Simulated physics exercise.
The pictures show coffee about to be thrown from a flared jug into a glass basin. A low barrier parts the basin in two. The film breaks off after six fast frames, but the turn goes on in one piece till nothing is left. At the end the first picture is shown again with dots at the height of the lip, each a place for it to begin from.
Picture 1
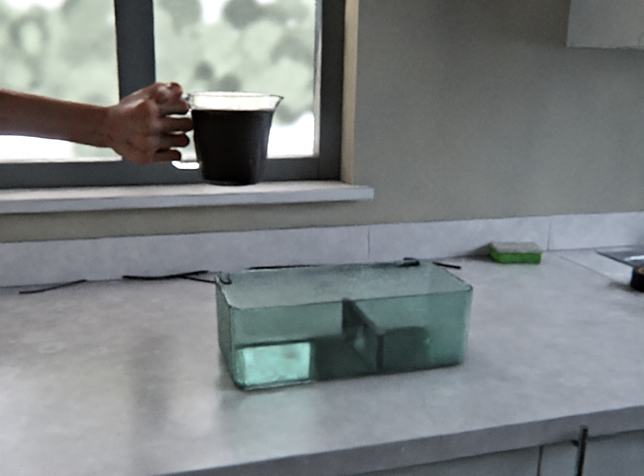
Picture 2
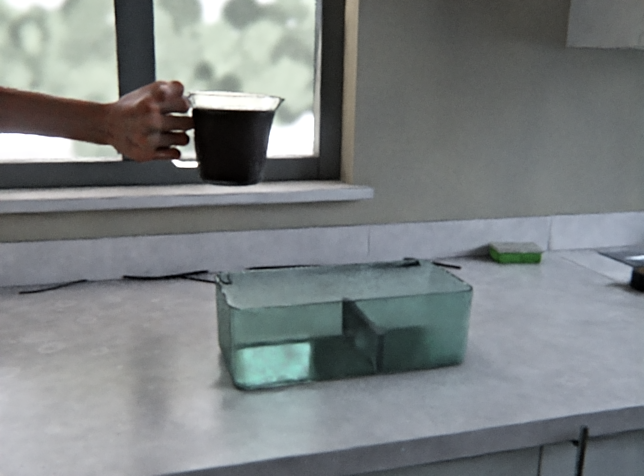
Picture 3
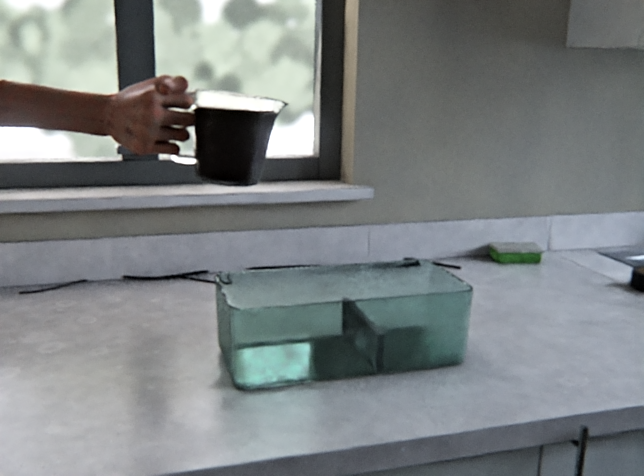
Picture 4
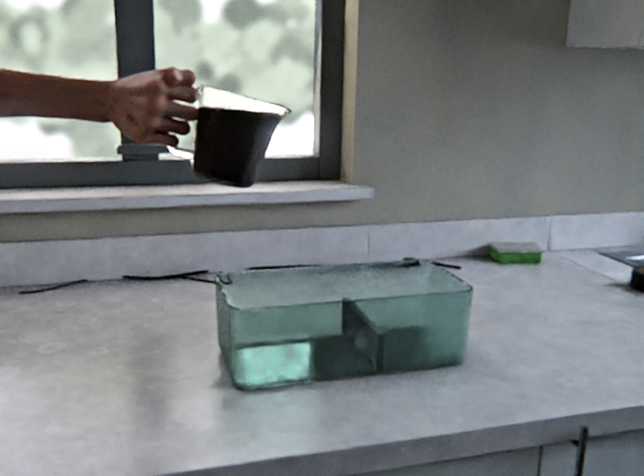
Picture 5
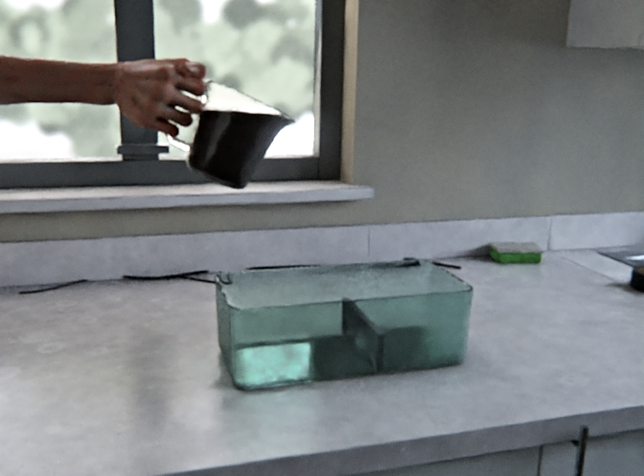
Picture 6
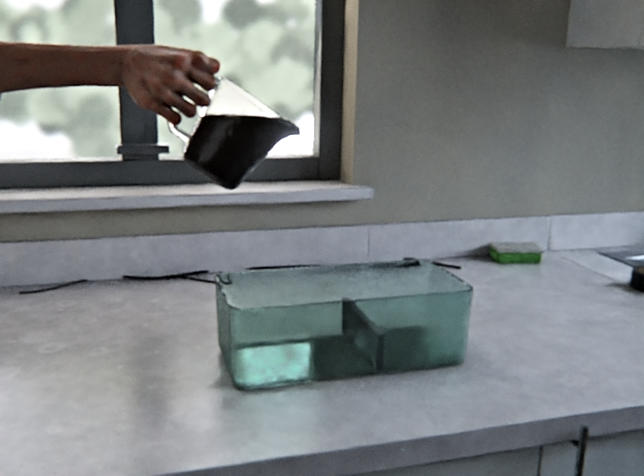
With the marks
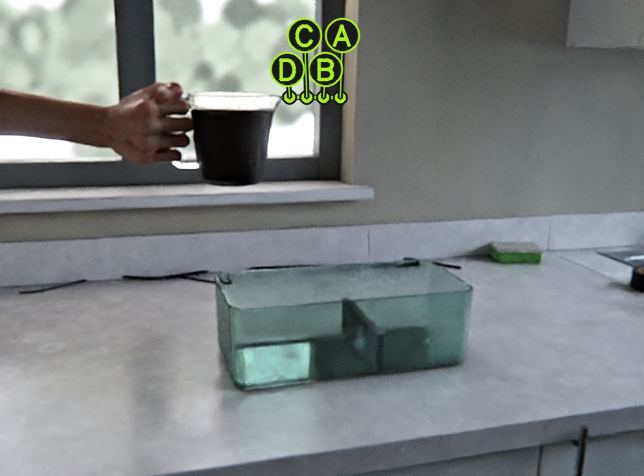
Hand holding a flared jug of dark coffee above a divided glass basin, then tilting it rightward until coffee reaches the lip.
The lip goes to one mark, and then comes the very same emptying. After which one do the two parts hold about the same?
C beats the others.
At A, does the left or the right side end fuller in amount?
The right side.
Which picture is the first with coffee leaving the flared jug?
Picture 6.
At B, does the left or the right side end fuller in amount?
The right one.
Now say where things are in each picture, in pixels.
Upright, lip at (283, 97); basin from (232, 388) to (463, 361); top of the wall at (362, 314); nothing has left yet, in the first picture.
Upright, lip at (284, 98); nothing has left yet, in the second picture.
Tipped about 6°, lip at (287, 103); nothing has left yet, in the third picture.
Tipped about 14°, lip at (290, 111); nothing has left yet, in the fourth picture.
Tipped about 24°, lip at (294, 121); nothing has left yet, in the fifth picture.
Tipped about 35°, lip at (295, 134); coffee is over the lip, down to (295, 134), in the sixth picture.
In lime, A at (340, 97); B at (323, 97); C at (306, 97); D at (289, 97).
Choosing A, about 6 % ends left of the wall and 90 % right of it; 4 % is lost outside.
Choosing B, about 11 % ends left of the wall and 87 % right of it.
Choosing C, about 54 % ends left of the wall and 44 % right of it.
Choosing D, about 89 % ends left of the wall and 6 % right of it; 6 % is lost outside.
